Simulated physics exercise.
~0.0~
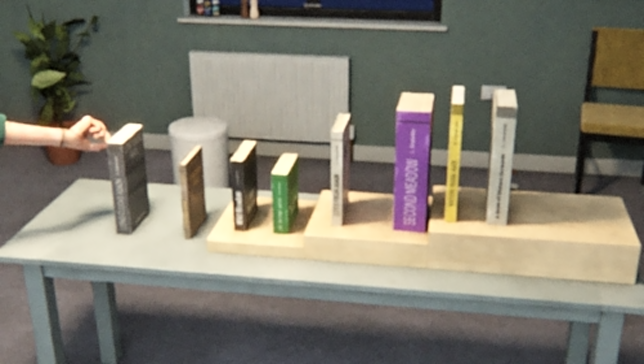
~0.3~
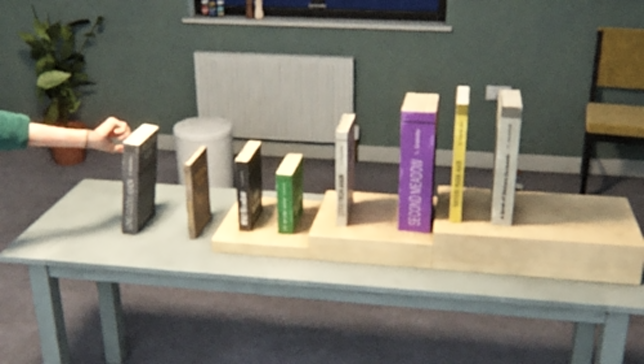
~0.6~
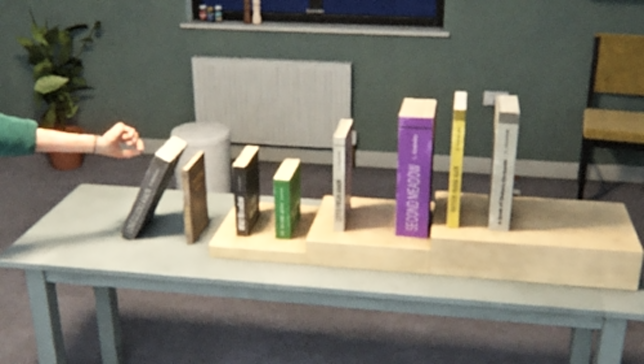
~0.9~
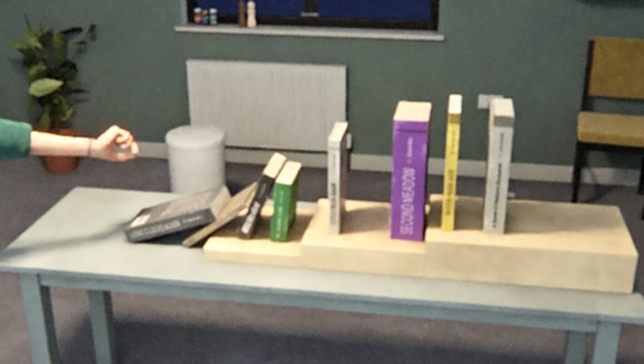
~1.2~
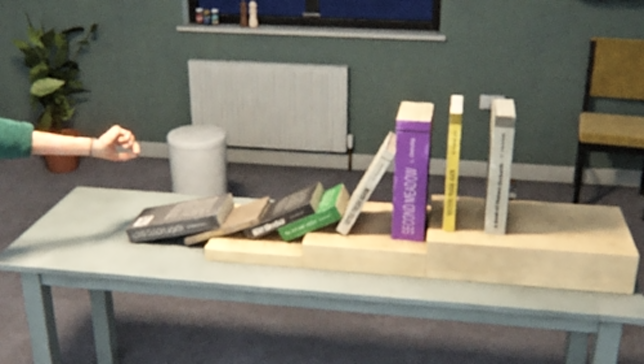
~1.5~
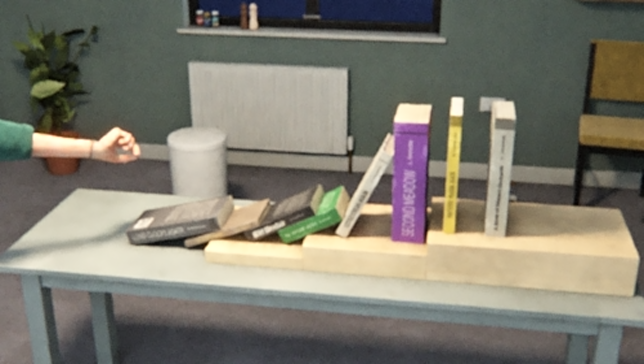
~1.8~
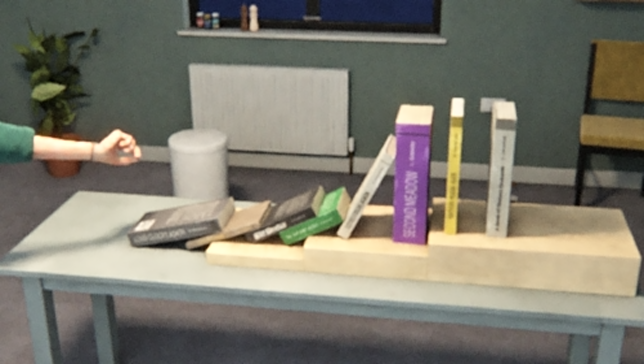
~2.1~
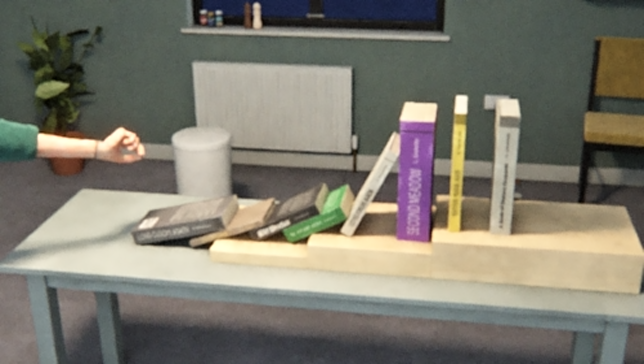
To begin with, eight hardback books stand on edge in a row along a table, the later ones raised on low pale steps, while a hand reaches in from the left to the first dark book. The hand pushes it rightward until it tips, then stays back as the book drops onto its side. The small brown book goes over with it, and the next dark one leans and falls. The green book topples too, and a slim pale book tilts against the thick purple one. There the run stops, with the purple, yellow and last pale books still upright.
